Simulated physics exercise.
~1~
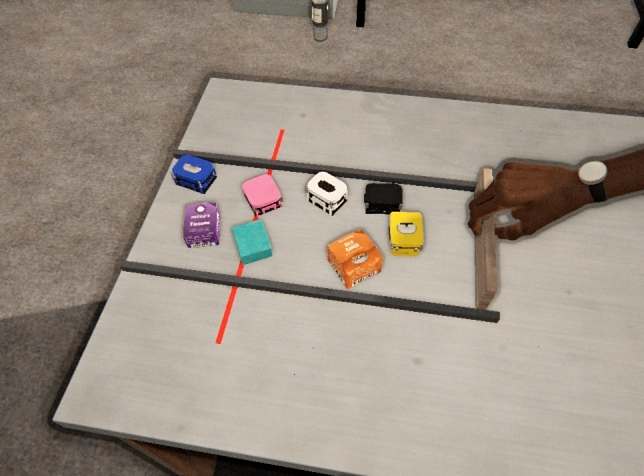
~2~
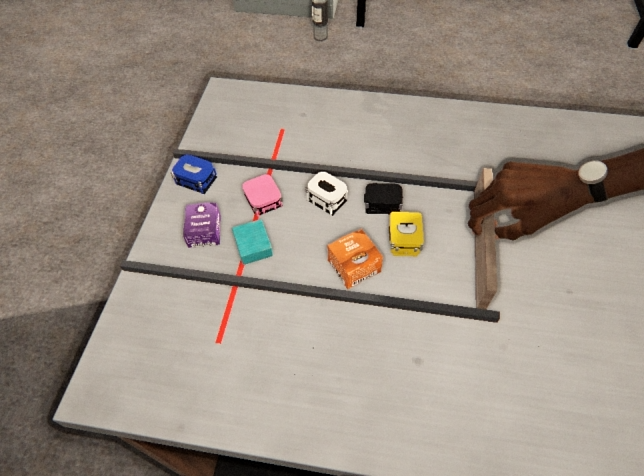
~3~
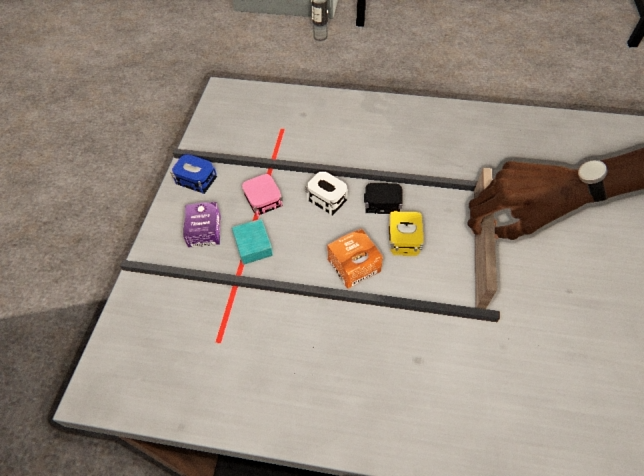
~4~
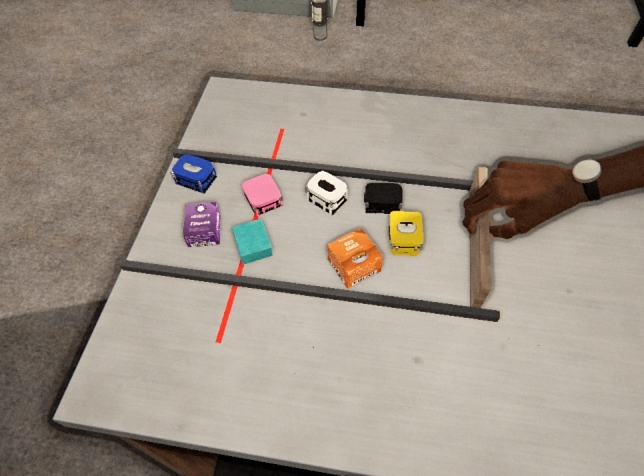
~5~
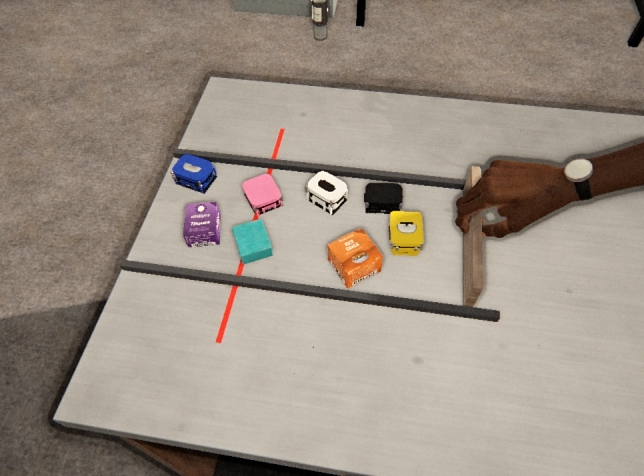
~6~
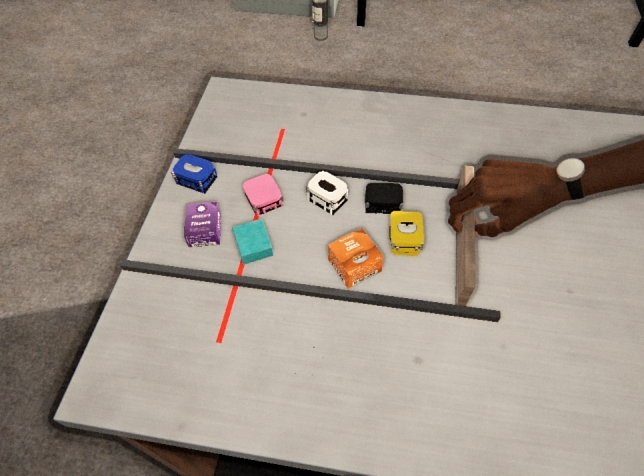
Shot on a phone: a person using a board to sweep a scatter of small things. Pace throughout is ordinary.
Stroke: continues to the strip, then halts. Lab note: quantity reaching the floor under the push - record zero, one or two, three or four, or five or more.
The table loses nothing.
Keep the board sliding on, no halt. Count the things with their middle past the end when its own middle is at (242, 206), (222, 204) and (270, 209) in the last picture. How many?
In order, that gives 0, then 2, then 0.
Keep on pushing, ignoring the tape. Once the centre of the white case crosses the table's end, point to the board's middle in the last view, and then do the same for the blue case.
The middle is at (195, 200) when it's the white case, and at (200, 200) when it's the blue case.
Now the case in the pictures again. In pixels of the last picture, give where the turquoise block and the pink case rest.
Approximately (199, 228) for one, approximately (179, 202) for the other.
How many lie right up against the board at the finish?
It ends up touching 3.
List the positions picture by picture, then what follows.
Blue case (195, 175); purple box (203, 225); pink case (262, 195); board (484, 236); tape (255, 220), in the first frame.
Purple box (203, 225); yellow case (405, 234), in the second frame.
Pink case (262, 195); turquoise block (252, 242), in the third frame.
Blue case (194, 174); white case (327, 193), in the fourth frame.
Purple box (203, 224); black case (383, 199), in the fifth frame.
Blue case (195, 174); purple box (203, 224); pink case (263, 195); board (465, 233); tape (256, 219), in the sixth frame.
Soon after, none off yet; blue case at rest near (195, 174); purple box at rest near (203, 224); pink case at rest near (263, 195).
After that, none off yet; blue case at rest near (195, 174); purple box at rest near (201, 225); pink case displaced about its own width near (233, 196).
In the end, the number that fall off is zero.
